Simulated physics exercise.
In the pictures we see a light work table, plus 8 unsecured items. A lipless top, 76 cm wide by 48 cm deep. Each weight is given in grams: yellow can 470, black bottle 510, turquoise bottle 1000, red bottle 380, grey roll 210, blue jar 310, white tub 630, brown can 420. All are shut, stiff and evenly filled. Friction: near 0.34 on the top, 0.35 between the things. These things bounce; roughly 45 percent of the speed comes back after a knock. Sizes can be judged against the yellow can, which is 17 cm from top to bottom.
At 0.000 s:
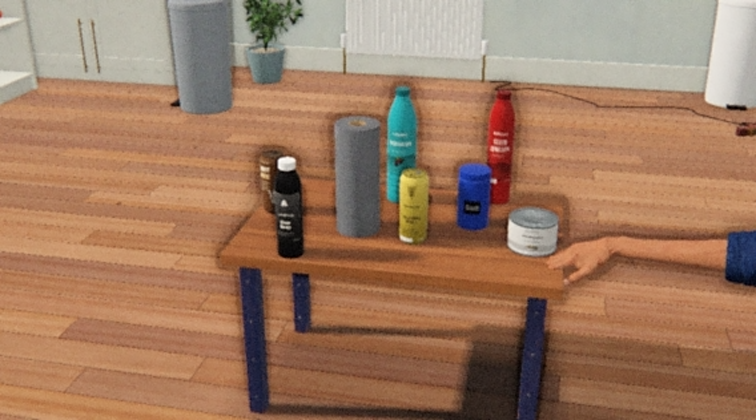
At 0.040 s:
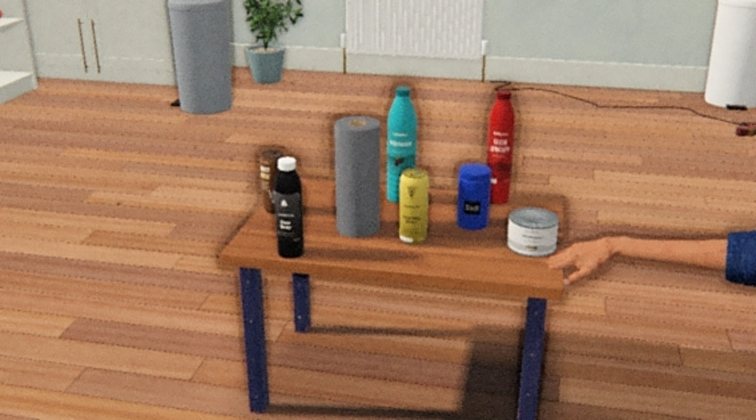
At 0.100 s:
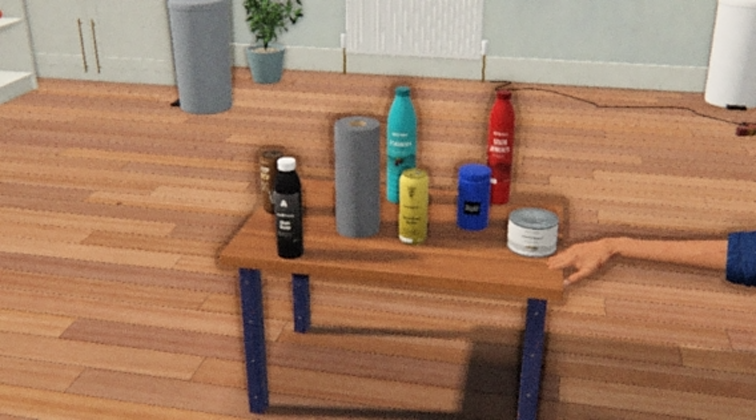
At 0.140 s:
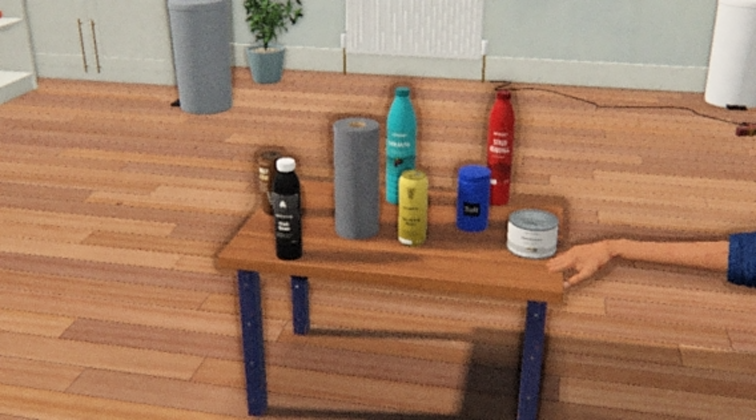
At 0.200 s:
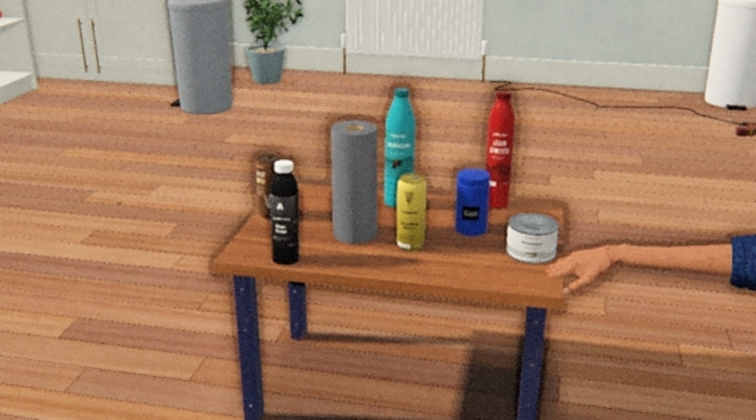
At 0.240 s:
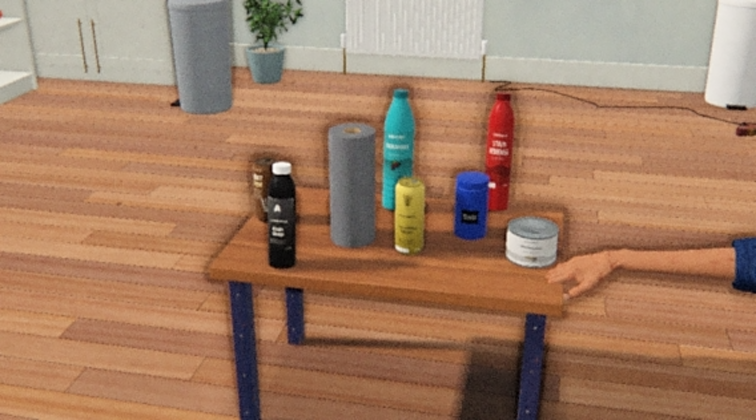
On a wooden floor, a hand at the right edge slowly shifts a table of containers.
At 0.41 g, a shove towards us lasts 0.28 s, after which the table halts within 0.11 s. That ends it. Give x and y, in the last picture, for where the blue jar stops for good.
It stops near (460, 248) in the last picture.
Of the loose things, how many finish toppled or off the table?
The tally is 3.
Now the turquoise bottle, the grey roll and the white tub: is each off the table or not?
Observed: Turquoise bottle exits its support; grey roll remains in bounds; white tub remains in bounds.
By 0.44 s, table 22 cm from its start; red bottle now off the table; black bottle tilted 47°; turquoise bottle tilted 31°.
By 0.64 s, table 22 cm from its start; blue jar 6 cm from its spot near (460, 248); black bottle on its side; turquoise bottle tilted 35°.
By 1.04 s, table 22 cm from its start; turquoise bottle now off the table; blue jar 6 cm from its spot near (460, 248); black bottle on its side.
When it is over (1.3 s), off the table, turquoise bottle and red bottle; lying over on the table, black bottle; not toppled but over 5 cm from the start, yellow can, grey roll, blue jar, white tub and brown can. End places, in pixels of the last picture, blue jar near (460, 248).
